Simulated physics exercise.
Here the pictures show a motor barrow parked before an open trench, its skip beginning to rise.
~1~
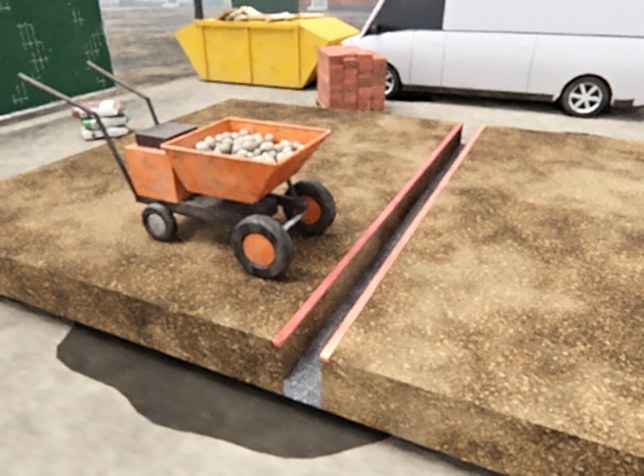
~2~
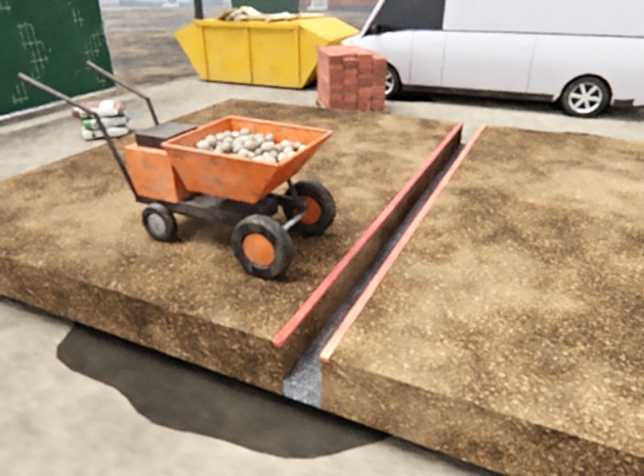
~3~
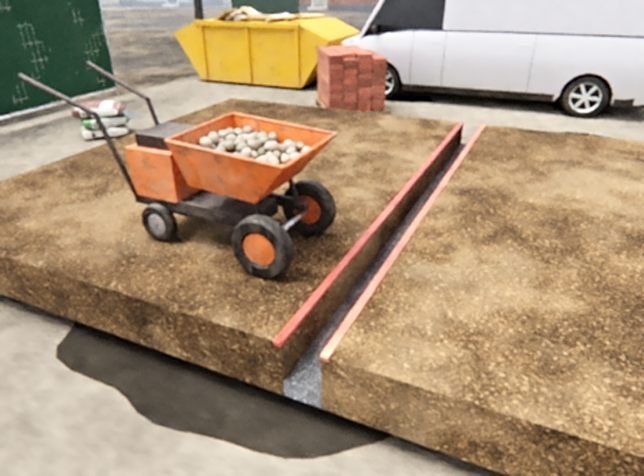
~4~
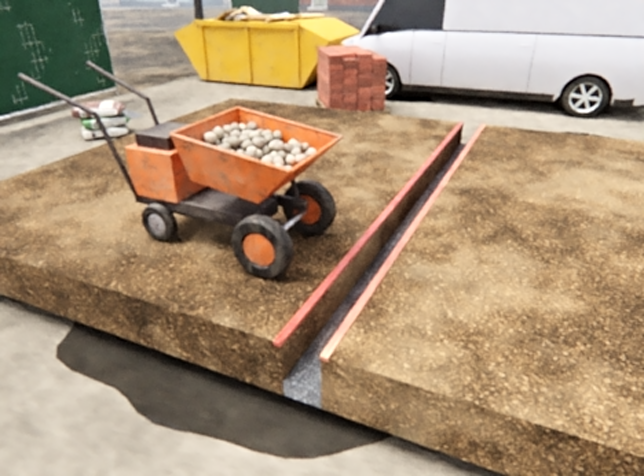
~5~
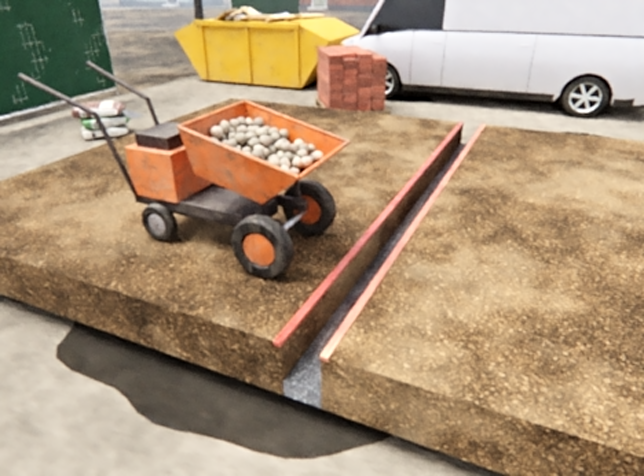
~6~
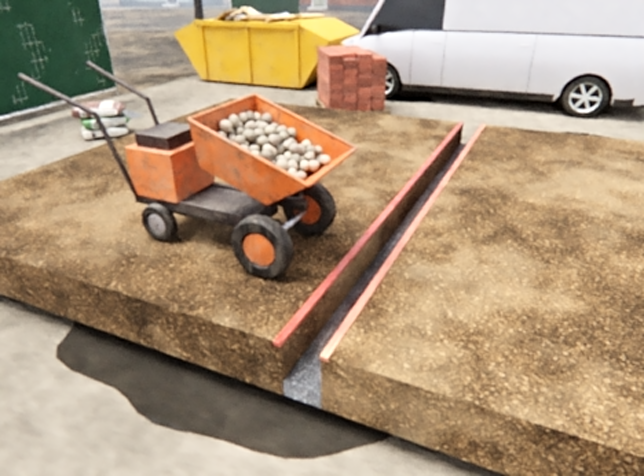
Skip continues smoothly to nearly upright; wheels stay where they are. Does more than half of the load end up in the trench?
No.
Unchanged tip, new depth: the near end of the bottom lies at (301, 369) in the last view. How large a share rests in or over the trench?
20 %.
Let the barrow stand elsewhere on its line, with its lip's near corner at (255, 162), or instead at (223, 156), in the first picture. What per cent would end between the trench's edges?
In turn 60 and 80 in a hundred.
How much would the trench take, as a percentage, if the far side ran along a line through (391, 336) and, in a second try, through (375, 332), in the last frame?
Roughly 90 % first, 70 % second.
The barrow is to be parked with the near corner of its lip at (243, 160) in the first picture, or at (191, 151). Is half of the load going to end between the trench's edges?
The bulk; a minority.
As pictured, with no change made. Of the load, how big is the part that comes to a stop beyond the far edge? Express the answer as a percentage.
Share: Near 80 %.
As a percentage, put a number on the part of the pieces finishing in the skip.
That comes to about 0 per cent or so.
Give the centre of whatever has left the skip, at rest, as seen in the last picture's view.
Roughly pixel (410, 273).
Shortly afterwards, skip tipped steeply; the whole lot in the skip.
Next, skip tipped right over; the bulk in the skip; only a few in or heaped over the trench; a little beyond it; a little falling.
Some moments later, skip tipped right over; a little in the skip; a little in or heaped over the trench; the bulk beyond it.
In the end, skip tipped right over; near a quarter in or heaped over the trench; the bulk beyond it.
